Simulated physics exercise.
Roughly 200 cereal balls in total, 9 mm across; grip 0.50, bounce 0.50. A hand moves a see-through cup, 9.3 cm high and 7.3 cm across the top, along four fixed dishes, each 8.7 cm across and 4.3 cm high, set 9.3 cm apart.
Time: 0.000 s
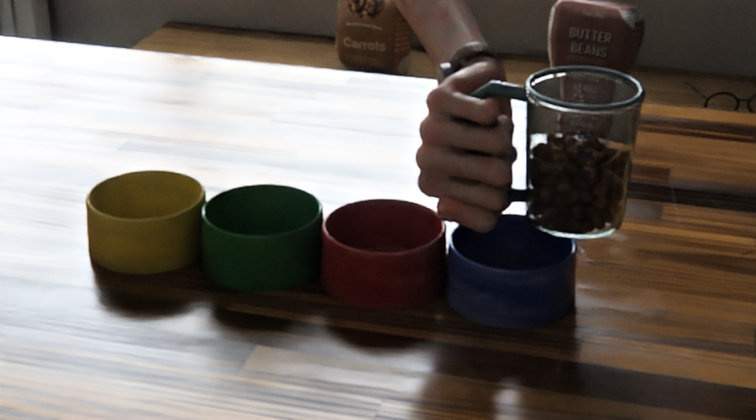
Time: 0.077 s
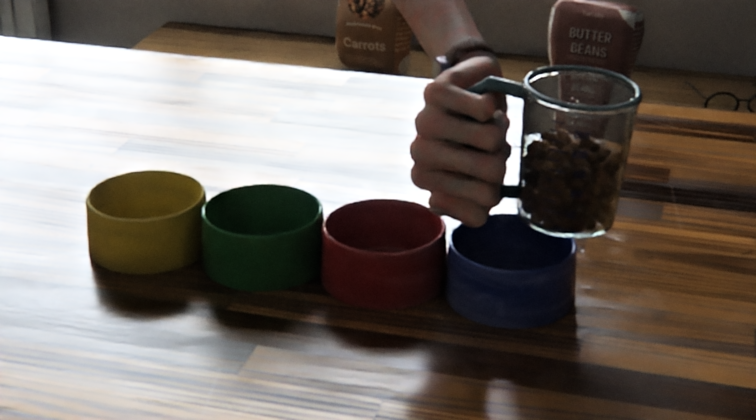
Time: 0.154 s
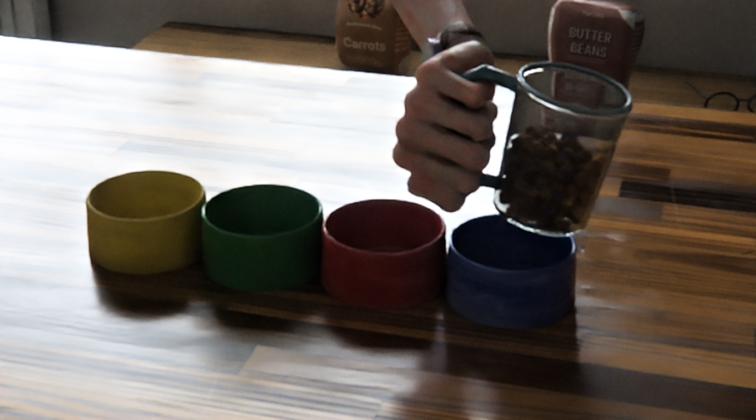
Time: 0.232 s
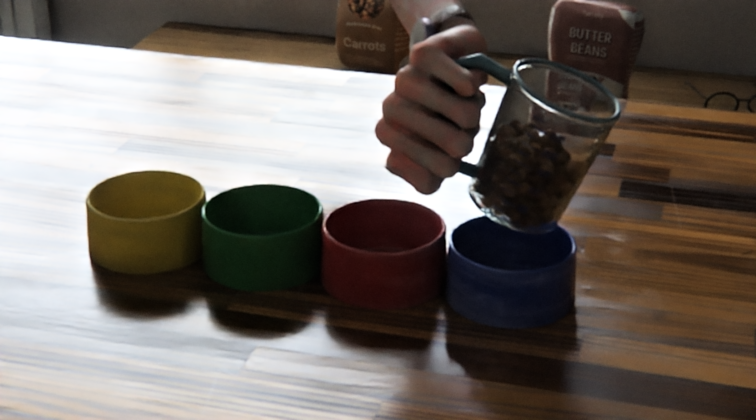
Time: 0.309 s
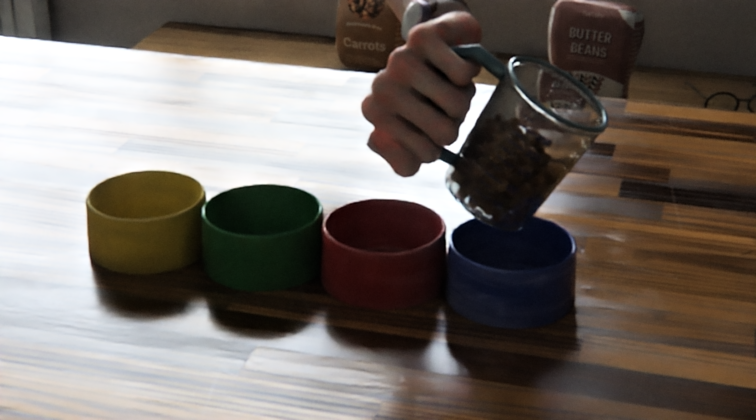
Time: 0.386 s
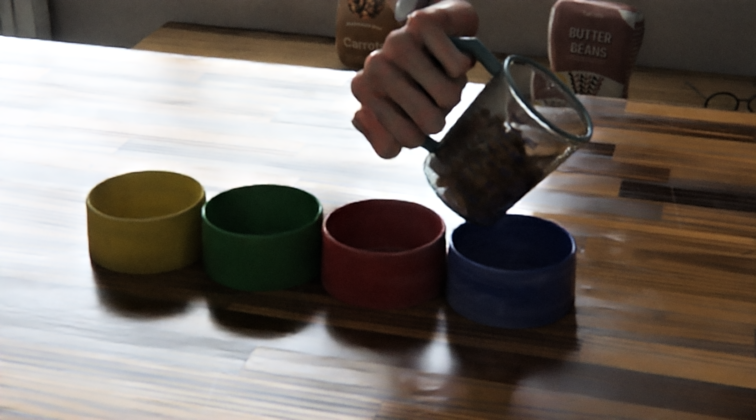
A hand tilts a clear cup of brown pieces rightward while moving it slightly left.
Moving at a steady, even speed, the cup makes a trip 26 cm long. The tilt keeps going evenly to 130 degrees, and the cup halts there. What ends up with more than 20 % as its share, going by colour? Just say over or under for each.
Result: Red dish: I'd say it gets more than a fifth, blue dish: I'd say it gets a fifth at most, green dish: I'd say it gets a fifth at most, yellow dish: I'd say it gets a fifth at most, counter: I'd say it gets a fifth at most.
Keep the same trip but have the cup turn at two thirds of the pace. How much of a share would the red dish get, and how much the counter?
In that case I'd put red at 10 and the counter at 10.
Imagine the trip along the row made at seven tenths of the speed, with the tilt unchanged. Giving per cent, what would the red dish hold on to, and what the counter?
Shares: Red 40, counter 20.
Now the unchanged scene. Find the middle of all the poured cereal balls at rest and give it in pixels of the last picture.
I'd put it at about (380, 252).
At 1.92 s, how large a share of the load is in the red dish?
About 90 percent up to now.
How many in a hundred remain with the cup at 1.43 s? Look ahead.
It works out to about 0 per cent of the load.
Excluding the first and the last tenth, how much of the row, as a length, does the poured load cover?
5 cm, roughly.
After 1.01 s, tilt 109 degrees; cup holds 95 %.
After 1.43 s, tilt 130 degrees; cup holds 0 %, red 90 %.
Then, at 1.92 s, tilt 130 degrees; cup holds 0 %, red 90 %.
By 2.2 s all is still; red 90 %, blue 5 %, green 0 %, yellow 0 %, counter 5 %.
